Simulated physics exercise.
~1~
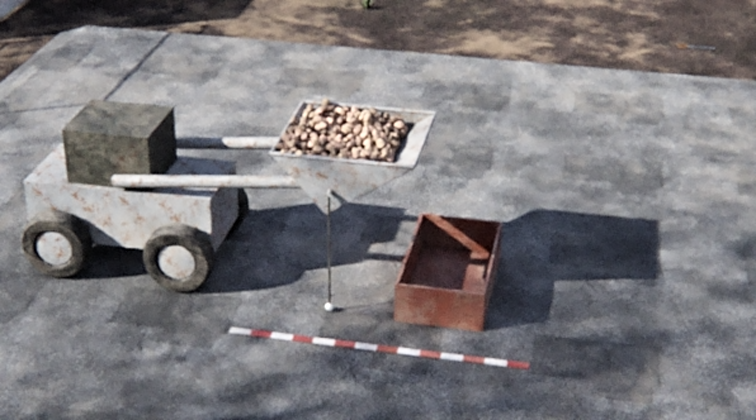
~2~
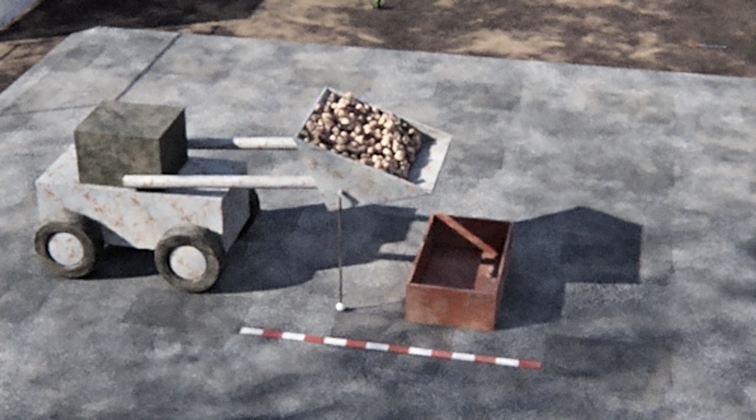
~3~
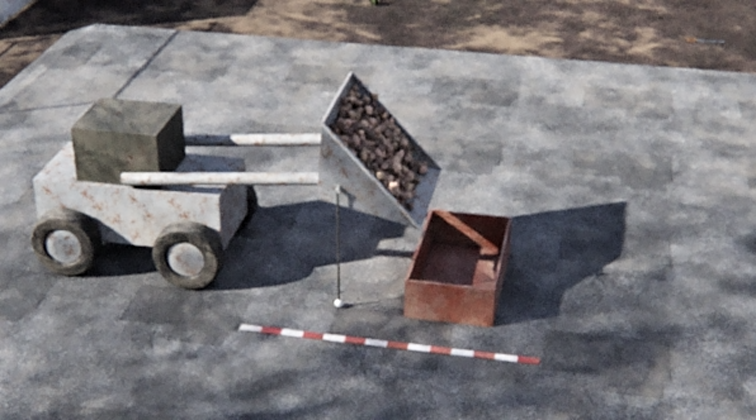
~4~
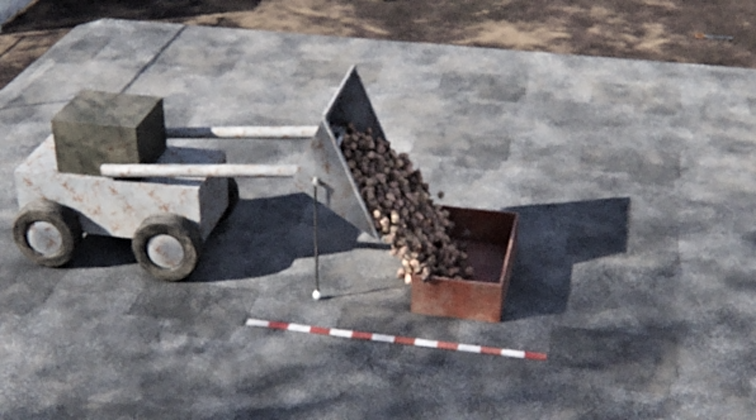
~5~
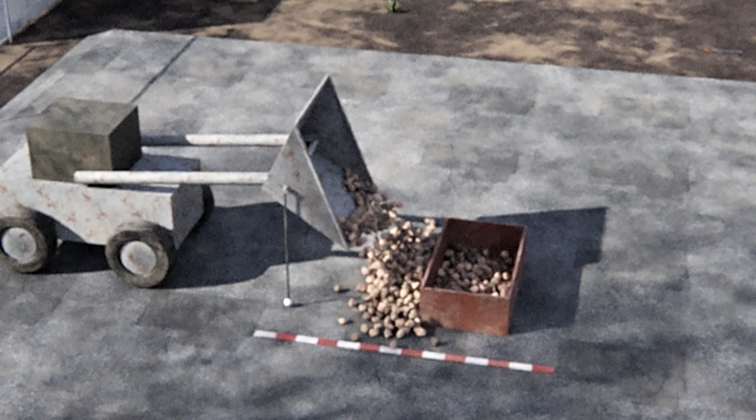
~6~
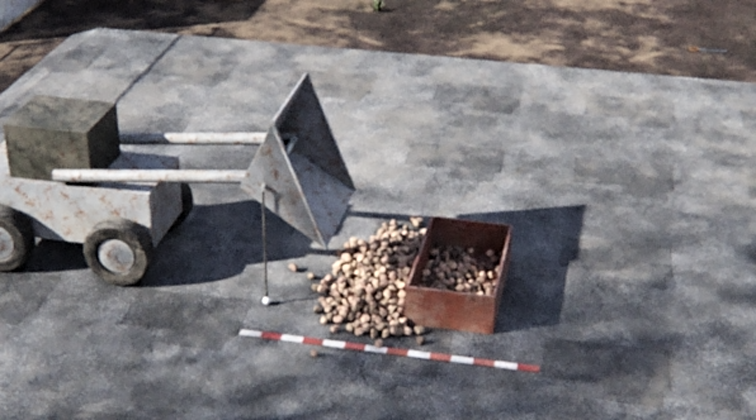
On grey paving, a loader tips its bucket of stones while backing left, spilling most in a heap beside a rusty bin.
